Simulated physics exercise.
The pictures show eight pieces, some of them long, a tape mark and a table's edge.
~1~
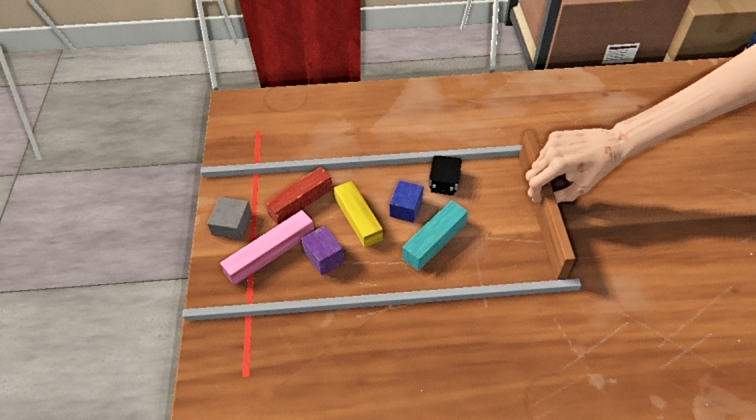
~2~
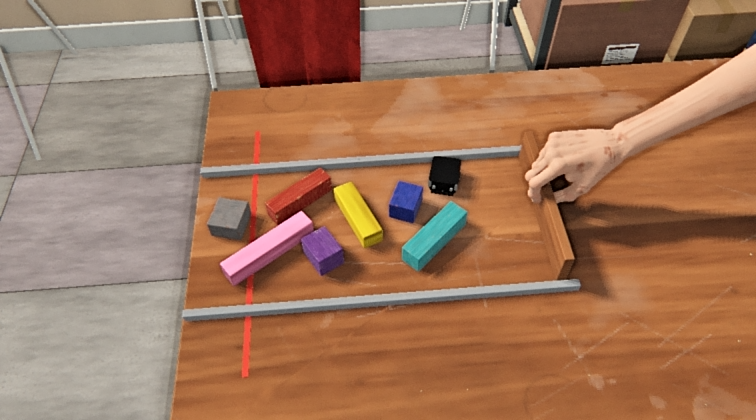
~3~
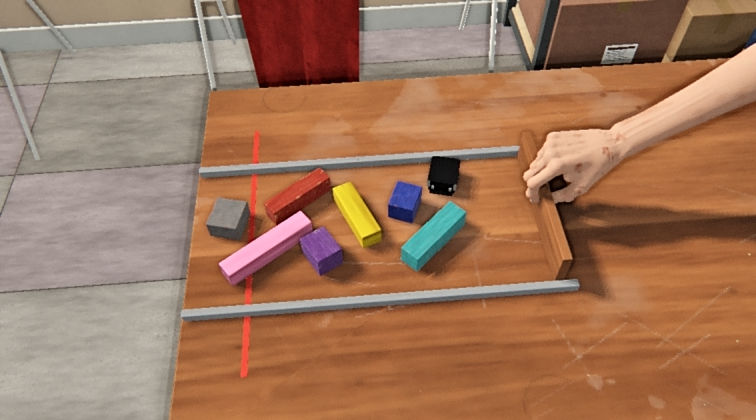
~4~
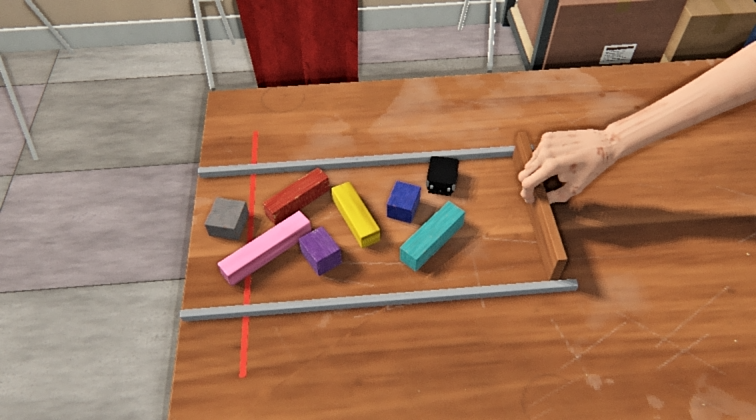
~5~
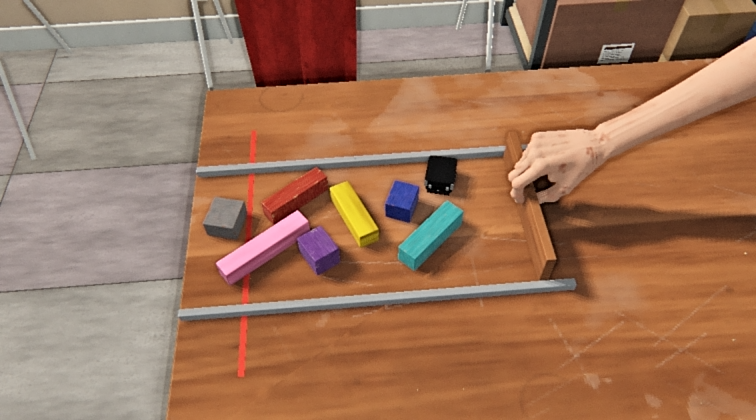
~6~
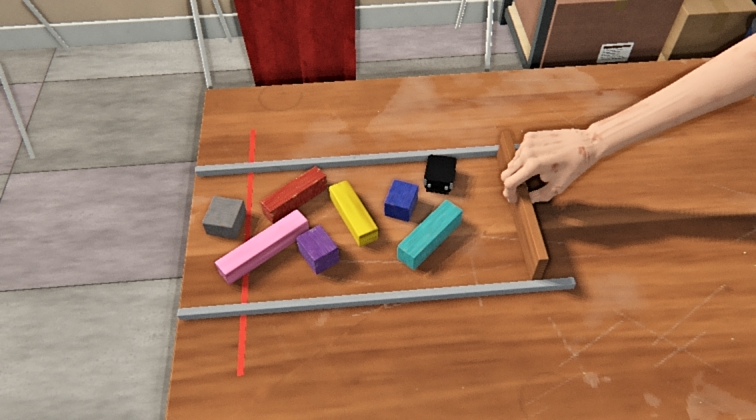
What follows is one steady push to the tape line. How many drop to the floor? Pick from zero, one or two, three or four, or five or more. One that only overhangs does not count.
The number that fall off is three or four.
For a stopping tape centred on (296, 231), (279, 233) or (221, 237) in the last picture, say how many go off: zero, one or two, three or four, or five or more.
The falls would be none at all; 1 or 2; at least five.
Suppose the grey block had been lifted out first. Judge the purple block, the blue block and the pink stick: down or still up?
The purple block survives, the blue block holds on, the pink stick goes over.
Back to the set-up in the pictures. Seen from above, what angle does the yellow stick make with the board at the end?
About 15°.
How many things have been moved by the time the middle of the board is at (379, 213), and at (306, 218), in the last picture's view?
First 4, then 8.
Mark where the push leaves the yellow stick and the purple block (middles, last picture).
Near (206, 227) and (203, 275).
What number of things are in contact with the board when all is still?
That makes 3.
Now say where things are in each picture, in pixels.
In the first picture, grey block (230, 218); pink stick (269, 247); red bar (300, 195); board (544, 202); tape (253, 236).
In the second picture, pink stick (269, 248); purple block (323, 251).
In the third picture, red bar (299, 196); turquoise bar (434, 236).
In the fourth picture, grey block (227, 219); yellow stick (356, 214).
In the fifth picture, pink stick (265, 247); blue block (402, 202).
In the sixth picture, grey block (225, 217); pink stick (264, 246); red bar (295, 195); board (520, 203); tape (248, 235).
Soon after, none off yet; grey block at rest near (225, 217); pink stick at rest near (264, 246); red bar at rest near (295, 195).
Then, none off yet; grey block at rest near (225, 217); pink stick at rest near (264, 246); red bar moving near (290, 192).
Further on, none off yet; grey block moved about its own width near (196, 232); pink stick moved a little near (207, 264); red bar moved about its own width near (234, 191).
By the end, the number that fall off is three or four; fallen, red bar, pink stick and grey block.
